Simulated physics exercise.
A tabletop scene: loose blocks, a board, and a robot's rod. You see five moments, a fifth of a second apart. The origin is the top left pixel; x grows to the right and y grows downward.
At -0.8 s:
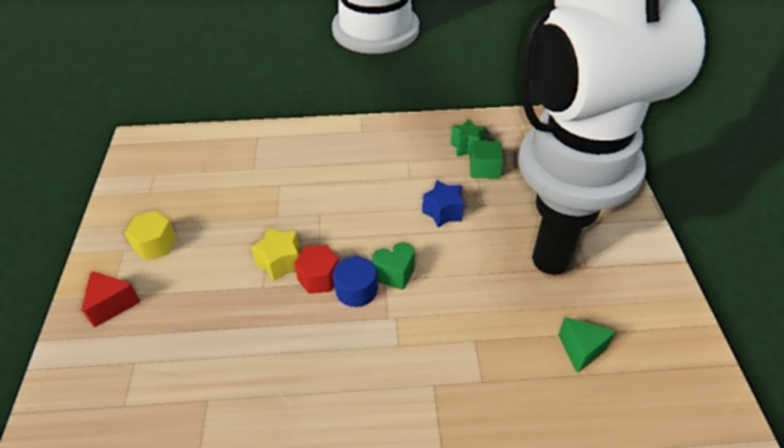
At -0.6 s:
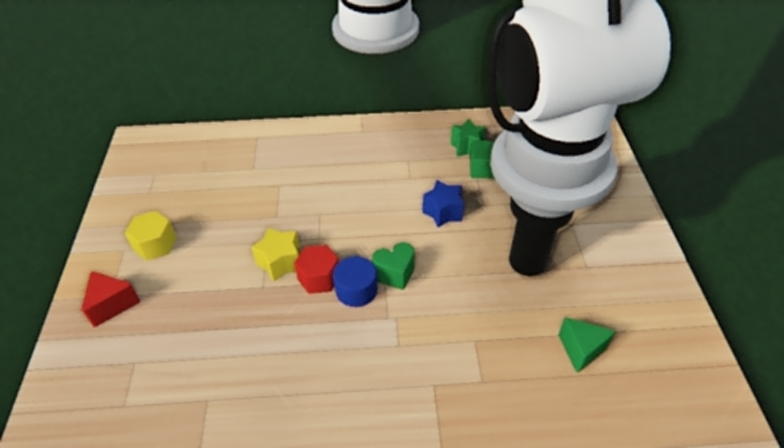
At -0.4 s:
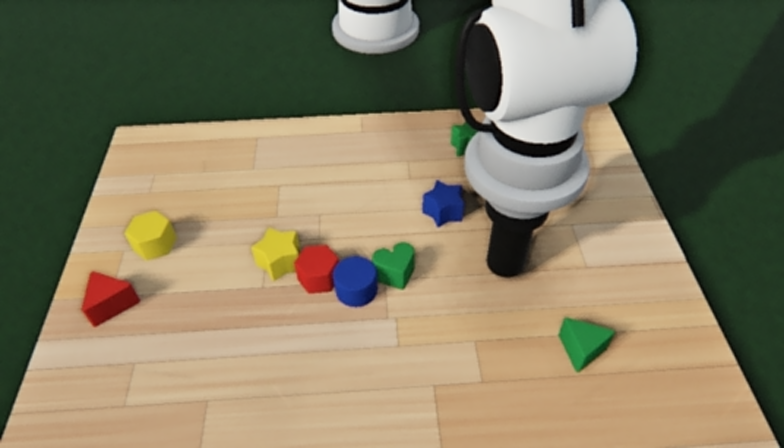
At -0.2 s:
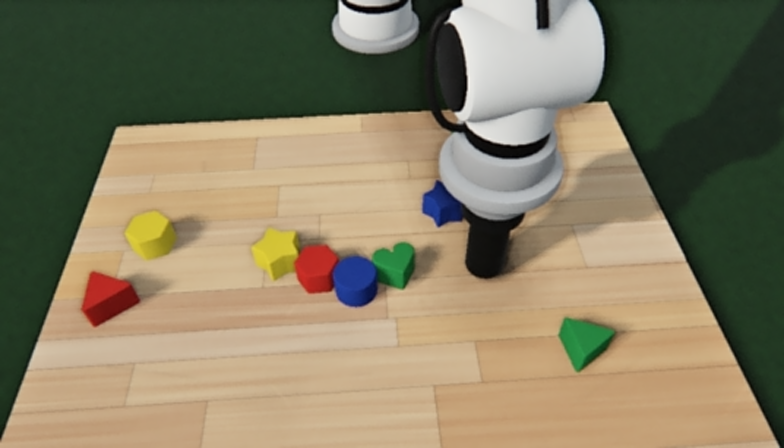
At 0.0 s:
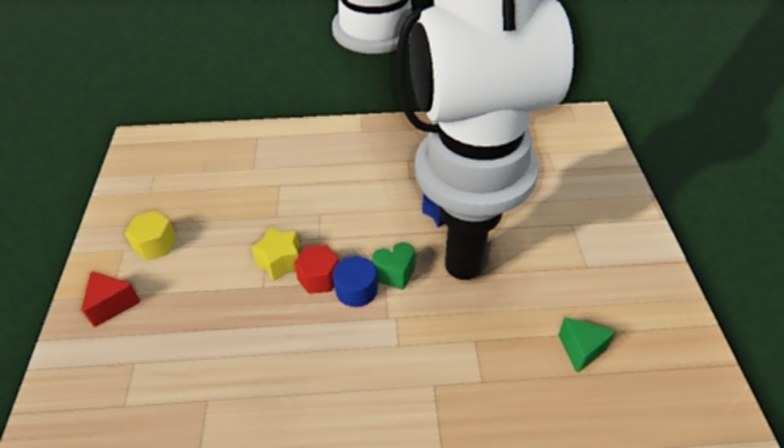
A white robot arm with a black rod slid steadily left across the wooden tabletop, passing in front of the green and blue blocks at the back, while none of the scattered colored blocks moved.
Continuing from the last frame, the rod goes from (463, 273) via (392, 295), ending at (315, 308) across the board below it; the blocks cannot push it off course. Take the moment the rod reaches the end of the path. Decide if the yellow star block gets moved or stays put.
That one moves away.
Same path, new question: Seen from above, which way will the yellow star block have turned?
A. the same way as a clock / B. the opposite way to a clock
That would be B.
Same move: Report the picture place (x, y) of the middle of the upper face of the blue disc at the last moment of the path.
It sits at (278, 272).
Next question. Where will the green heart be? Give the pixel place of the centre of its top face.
Its top middle is near (375, 249).
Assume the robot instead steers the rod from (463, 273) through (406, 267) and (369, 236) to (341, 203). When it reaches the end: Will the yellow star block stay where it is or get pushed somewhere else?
Well, the yellow star block holds its place.
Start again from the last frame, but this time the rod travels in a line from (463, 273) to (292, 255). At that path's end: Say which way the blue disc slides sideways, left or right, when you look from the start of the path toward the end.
Its sideways move is to the left.
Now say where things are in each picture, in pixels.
Tip of the rod (551, 261), middles of tops, yellow star block (276, 244), red hexagon (316, 260), blue disc (355, 272), green heart (395, 256), in the first picture.
Rod (527, 263), nothing pushed, in the second picture.
Rod (505, 264), nothing pushed, in the third picture.
Rod (484, 265), nothing pushed, in the fourth picture.
Rod (464, 266), yellow star block (276, 244), red hexagon (316, 260), blue disc (355, 272), green heart (395, 256), in the fifth picture.
On the path given first. One third of the way, rod (416, 281); green heart (385, 254), turned 15° clockwise.
Two thirds of the way, rod (366, 294); yellow star block (259, 236); red hexagon (292, 256), turned 10° clockwise; blue disc (324, 274); green heart (375, 249), turned 45° clockwise.
At the end, rod (313, 301); yellow star block (244, 222), turned 20° anticlockwise; red hexagon (270, 242), turned 55° clockwise; blue disc (278, 272); green heart (375, 249), turned 45° clockwise.
